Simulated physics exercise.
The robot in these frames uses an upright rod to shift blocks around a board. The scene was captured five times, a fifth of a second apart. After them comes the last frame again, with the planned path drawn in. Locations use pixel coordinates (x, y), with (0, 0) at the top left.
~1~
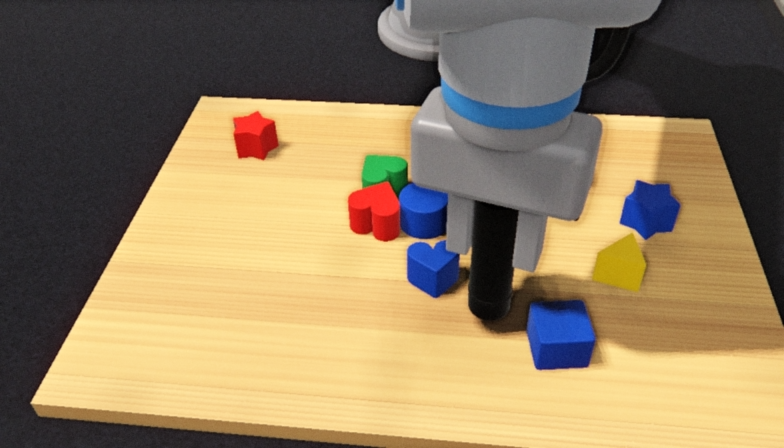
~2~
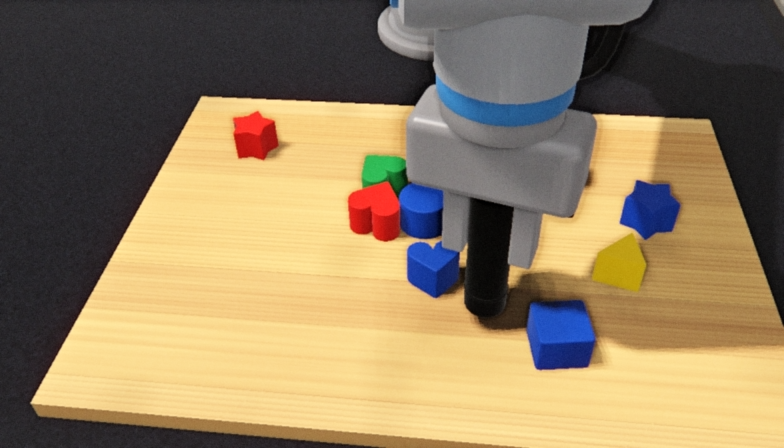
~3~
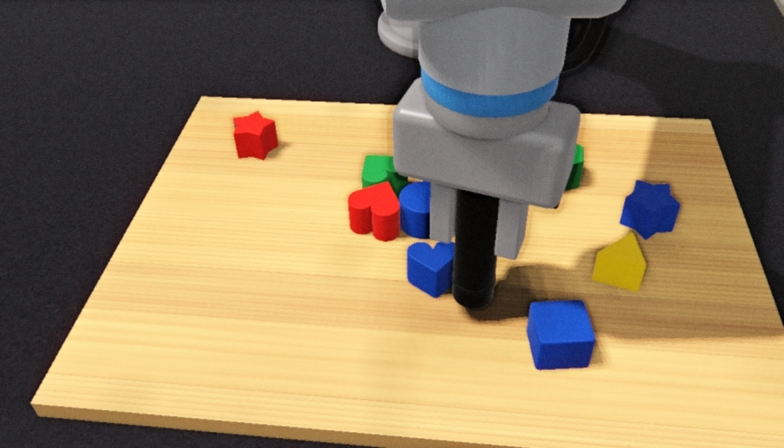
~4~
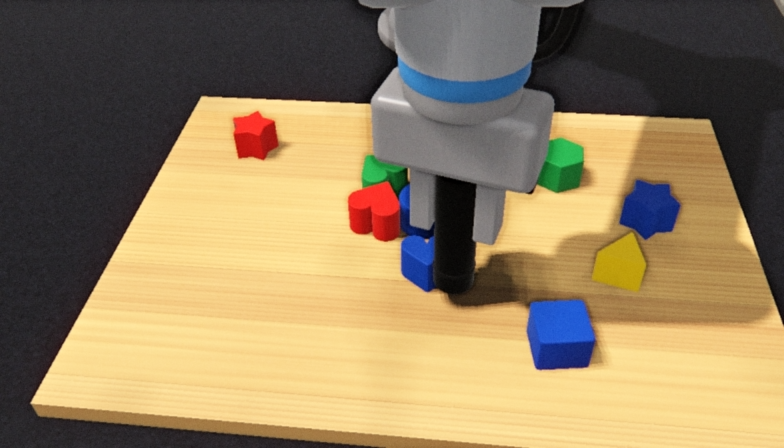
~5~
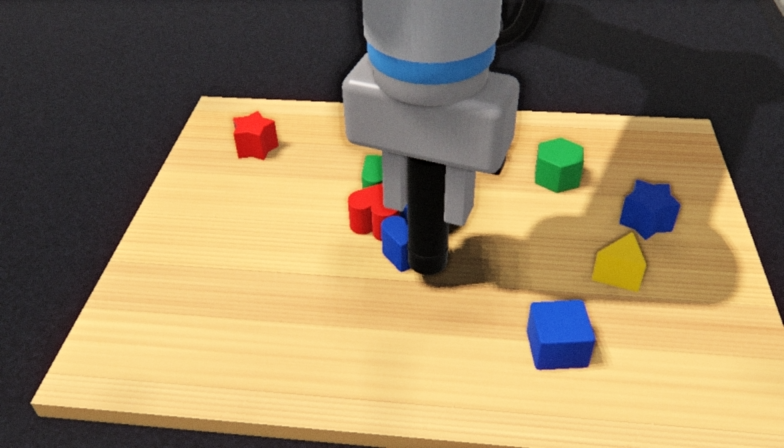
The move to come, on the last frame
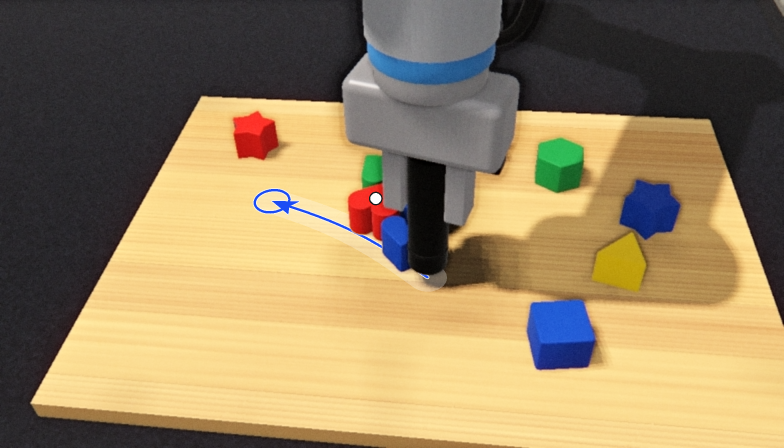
Robot arm with a black rod moving left across a wooden board, nudging a blue heart-shaped block toward a red one.
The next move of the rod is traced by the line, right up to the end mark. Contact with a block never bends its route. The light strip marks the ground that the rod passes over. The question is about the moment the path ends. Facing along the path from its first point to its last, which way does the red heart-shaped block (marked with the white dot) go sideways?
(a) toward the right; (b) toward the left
a
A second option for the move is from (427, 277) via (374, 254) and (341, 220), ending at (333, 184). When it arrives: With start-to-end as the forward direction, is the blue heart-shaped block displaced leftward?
I believe so.
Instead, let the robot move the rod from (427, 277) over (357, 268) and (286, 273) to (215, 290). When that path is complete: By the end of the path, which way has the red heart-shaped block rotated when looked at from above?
Seen from above, its turn is clockwise.
Drawn move, from (427, 277) over (352, 231) to (272, 201); the dot is on the red heart-shaped block.
The first path, step by step. One third of the way, rod at (376, 229); red heart-shaped block at (345, 179), turned 80° clockwise; green heart-shaped block at (381, 161); blue heart-shaped block at (343, 205), turned 30° anticlockwise.
Two thirds of the way, rod at (323, 205); red heart-shaped block at (330, 167); green heart-shaped block at (381, 161); blue heart-shaped block at (287, 187), turned 40° anticlockwise.
At the end, rod at (270, 187); red star still; red heart-shaped block at (330, 166), turned 130° clockwise; green heart-shaped block at (381, 161); blue heart-shaped block at (231, 177), turned 75° anticlockwise; blue disc still.
